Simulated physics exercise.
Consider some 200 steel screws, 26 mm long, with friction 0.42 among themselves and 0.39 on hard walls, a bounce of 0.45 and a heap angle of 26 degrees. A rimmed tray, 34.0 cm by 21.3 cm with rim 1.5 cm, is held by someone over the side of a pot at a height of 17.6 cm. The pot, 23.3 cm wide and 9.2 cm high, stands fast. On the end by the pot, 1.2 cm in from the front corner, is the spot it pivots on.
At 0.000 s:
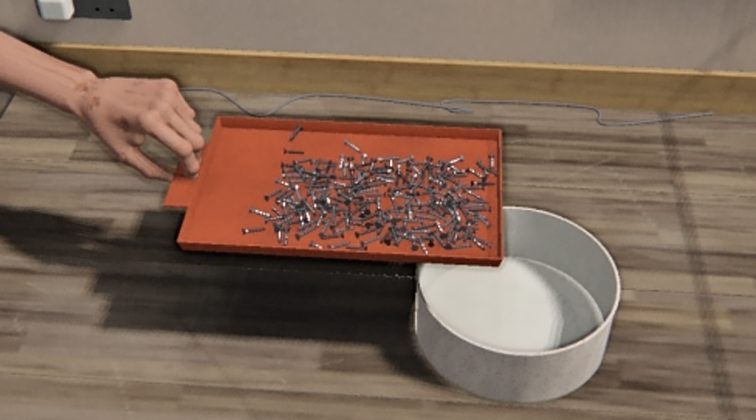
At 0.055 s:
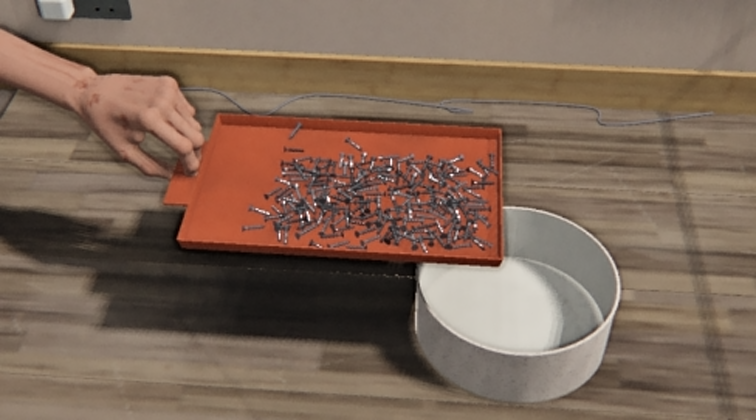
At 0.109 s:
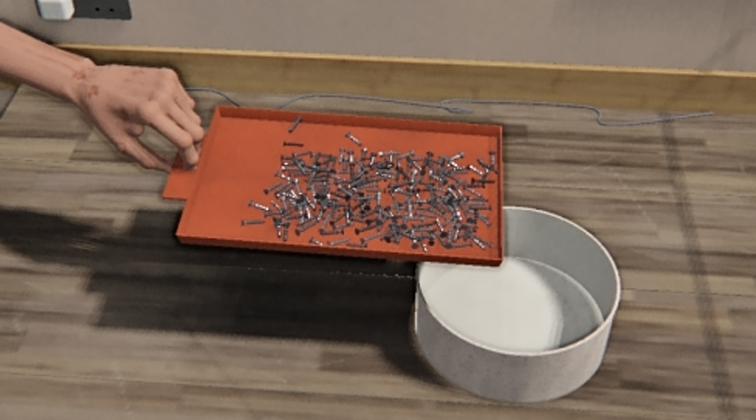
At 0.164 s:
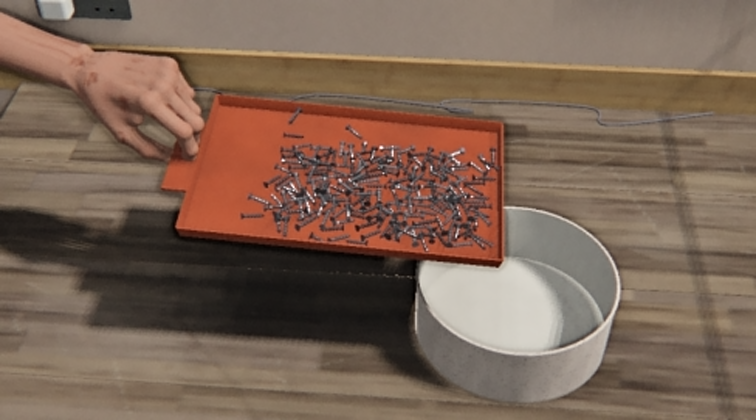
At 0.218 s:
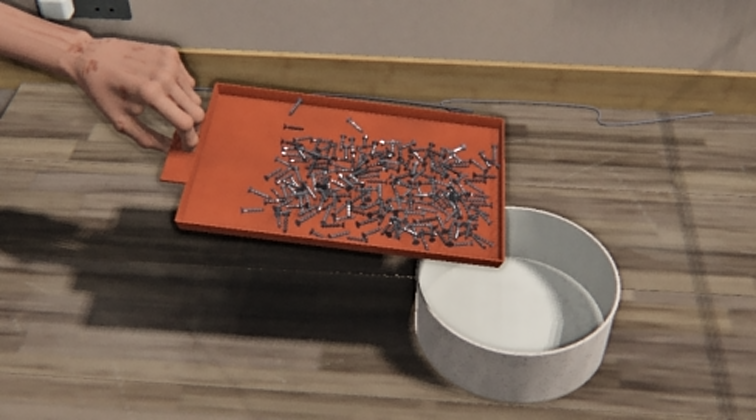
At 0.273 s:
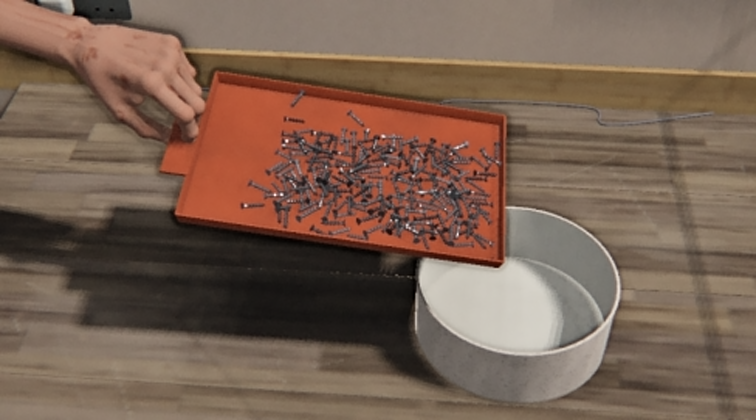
A red rimmed tray scattered with small metal screws began level above a white round pot, then tilted gently down toward the right as a hand on the left raised its handle end.
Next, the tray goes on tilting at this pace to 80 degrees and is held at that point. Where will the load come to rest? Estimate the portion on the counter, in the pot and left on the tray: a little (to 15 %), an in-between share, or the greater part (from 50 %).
Counter: An in-between share; pot: The greater part; tray: A little.
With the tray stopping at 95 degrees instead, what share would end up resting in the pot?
75 %.
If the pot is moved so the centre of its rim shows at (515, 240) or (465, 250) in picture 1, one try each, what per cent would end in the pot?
5 and 5 %.
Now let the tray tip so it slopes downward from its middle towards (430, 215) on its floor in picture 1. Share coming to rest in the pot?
Roughly 90 per cent.
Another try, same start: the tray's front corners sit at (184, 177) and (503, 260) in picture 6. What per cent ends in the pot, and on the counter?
Final per cent - pot 90, counter 5.
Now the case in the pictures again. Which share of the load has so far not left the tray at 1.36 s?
Something like 75 percent, roughly.
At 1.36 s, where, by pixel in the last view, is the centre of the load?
Somewhere about (498, 241) in the last view.
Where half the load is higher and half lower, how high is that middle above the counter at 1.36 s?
Roughly 22 centimetres.
Then, at 0.93 s, tilt 43 degrees; the tray holds 100 %, the pot 0 %.
Then, at 1.36 s, tilt 65 degrees; the tray holds 75 %, the pot 5 %.
After 1.88 s, tilt 80 degrees; the tray holds 5 %, the pot 65 %.
At rest (3.1 s), counter 25 %, pot 70 %, tray 0 %.
